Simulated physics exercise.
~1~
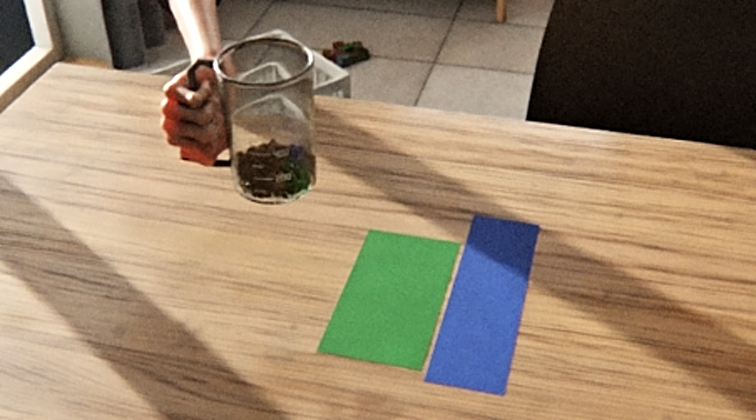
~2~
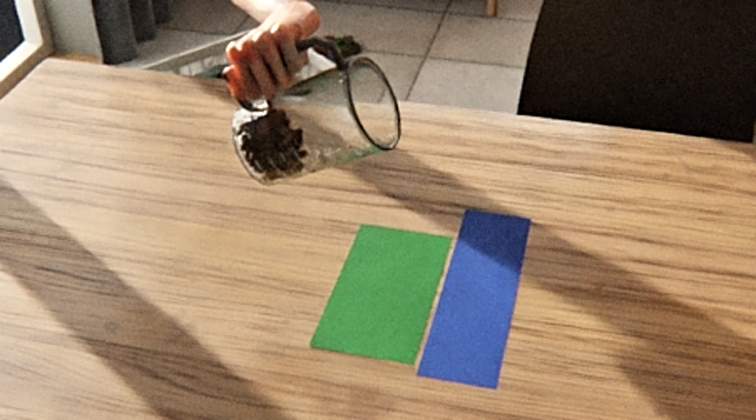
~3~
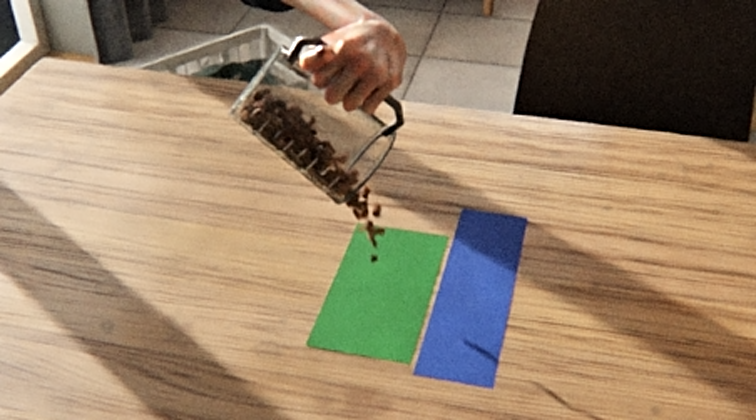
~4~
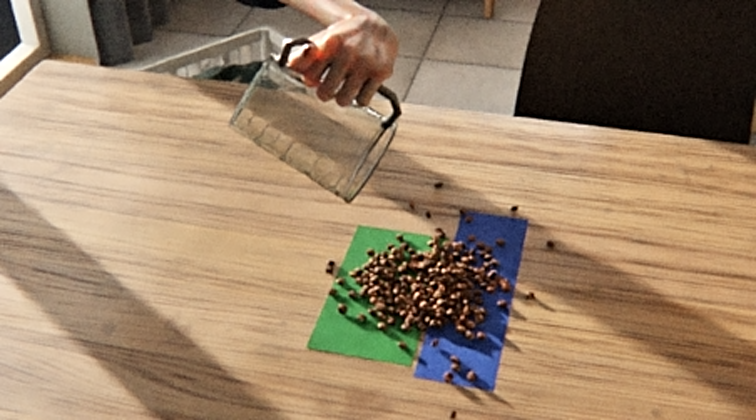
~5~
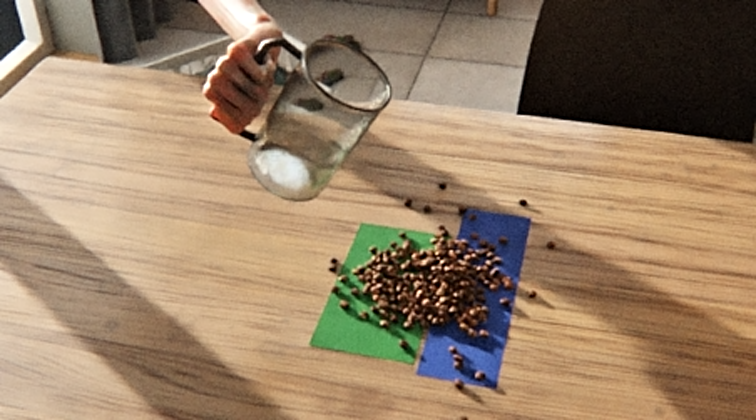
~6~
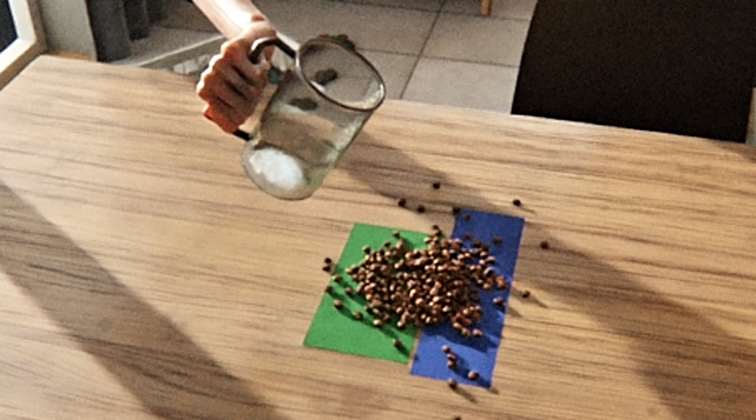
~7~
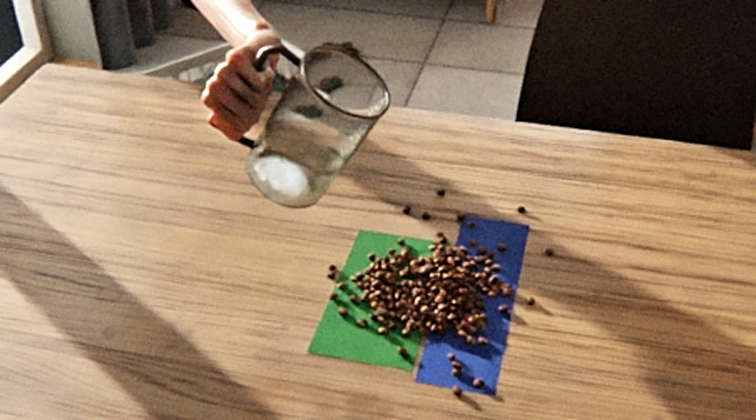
On a wooden table, a hand tips a jug, spilling brown kibble across green and blue mats.
